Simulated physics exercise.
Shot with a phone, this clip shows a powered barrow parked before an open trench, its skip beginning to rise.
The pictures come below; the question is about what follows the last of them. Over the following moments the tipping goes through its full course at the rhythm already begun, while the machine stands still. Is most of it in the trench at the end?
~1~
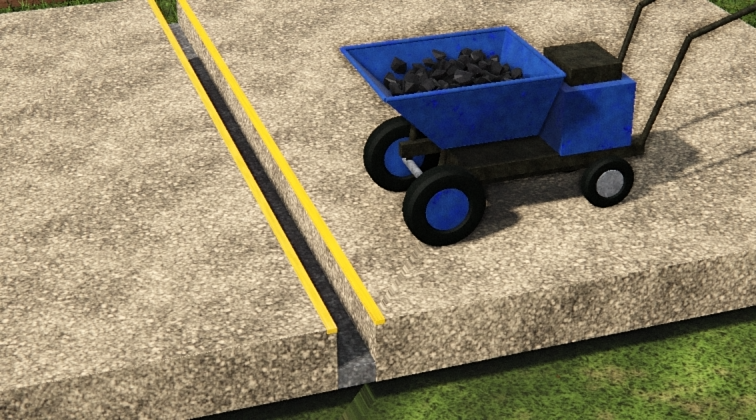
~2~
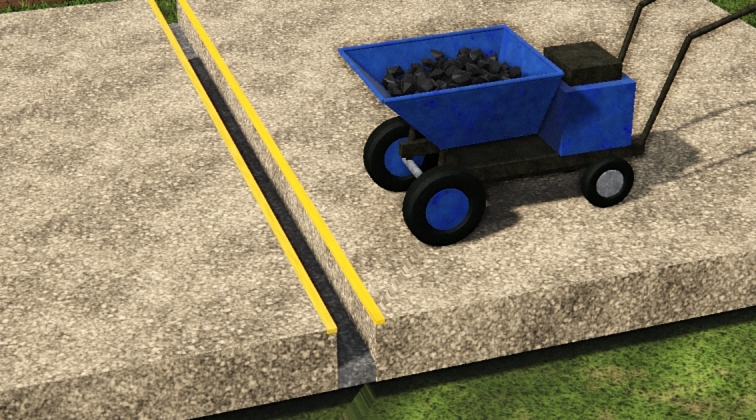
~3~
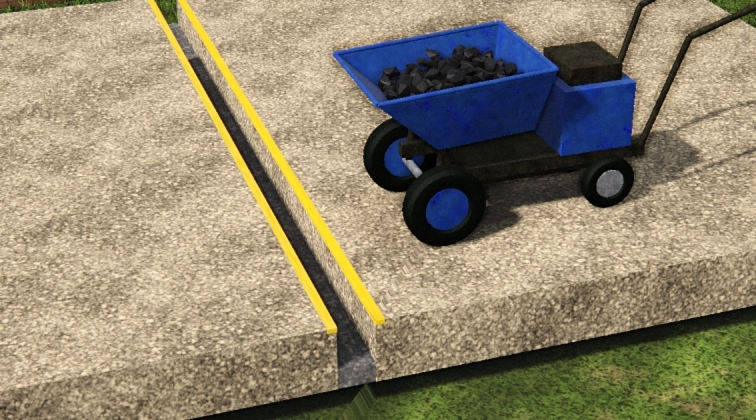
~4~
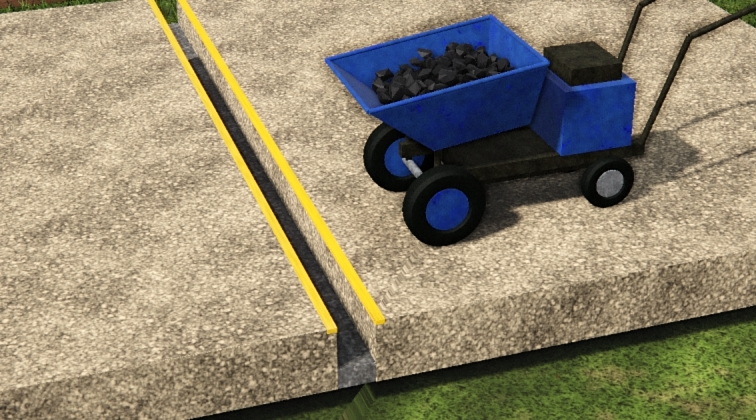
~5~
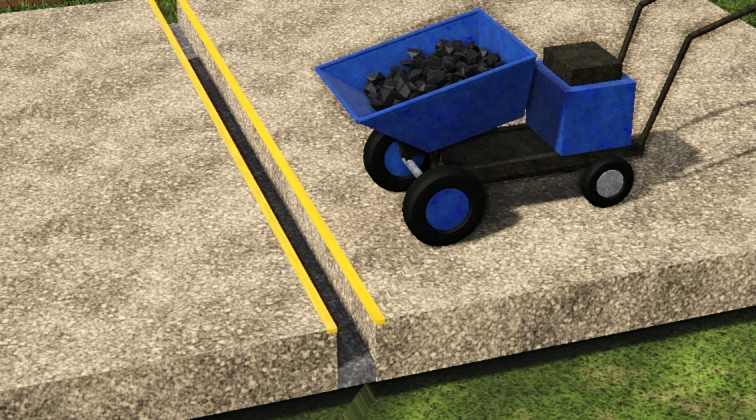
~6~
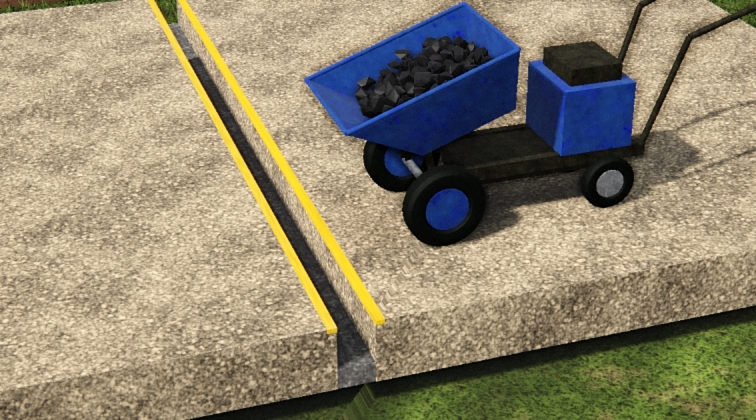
Trench holds a minority.
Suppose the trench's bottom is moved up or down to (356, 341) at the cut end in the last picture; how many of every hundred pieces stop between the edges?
10 per cent, roughly.
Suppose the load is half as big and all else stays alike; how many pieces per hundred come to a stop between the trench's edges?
Estimated share: Near 10 in a hundred.
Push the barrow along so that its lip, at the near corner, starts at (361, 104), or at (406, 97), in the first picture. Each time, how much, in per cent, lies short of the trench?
In order: 0 % and 0 %.
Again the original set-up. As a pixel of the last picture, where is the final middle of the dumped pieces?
The centre comes to rest close to (252, 238).
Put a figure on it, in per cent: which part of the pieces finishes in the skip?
Close to 45 per cent, give or take.
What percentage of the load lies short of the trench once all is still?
I'd put it at some 0 per cent of the load.
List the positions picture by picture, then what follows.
The first picture shows lip of the skip at (386, 100), level; top of the load at (474, 75), lumps of coal; first edge of the trench at (359, 285); far edge at (313, 293), the trench under half as wide as the skip, and about as deep as wide.
The second picture shows lip of the skip at (384, 101), level; top of the load at (472, 74).
The third picture shows lip of the skip at (378, 105), tipped barely; top of the load at (468, 73).
The fourth picture shows lip of the skip at (369, 112), tipped a little; top of the load at (476, 73).
The fifth picture shows lip of the skip at (359, 122), tipped a little; top of the load at (459, 69).
The sixth picture shows lip of the skip at (347, 134), tipped clearly; top of the load at (466, 67); first edge of the trench at (359, 285); far edge at (313, 293).
Soon, skip tipped steeply; all in the skip.
A while on, skip tipped right over; most in the skip; a stray few in or heaped over the trench; about a quarter beyond it.
Towards the end, skip tipped right over; about half in the skip; a small part in or heaped over the trench; about half beyond it.
Finally, skip tipped right over; about half in the skip; a small part in or heaped over the trench; about half beyond it.
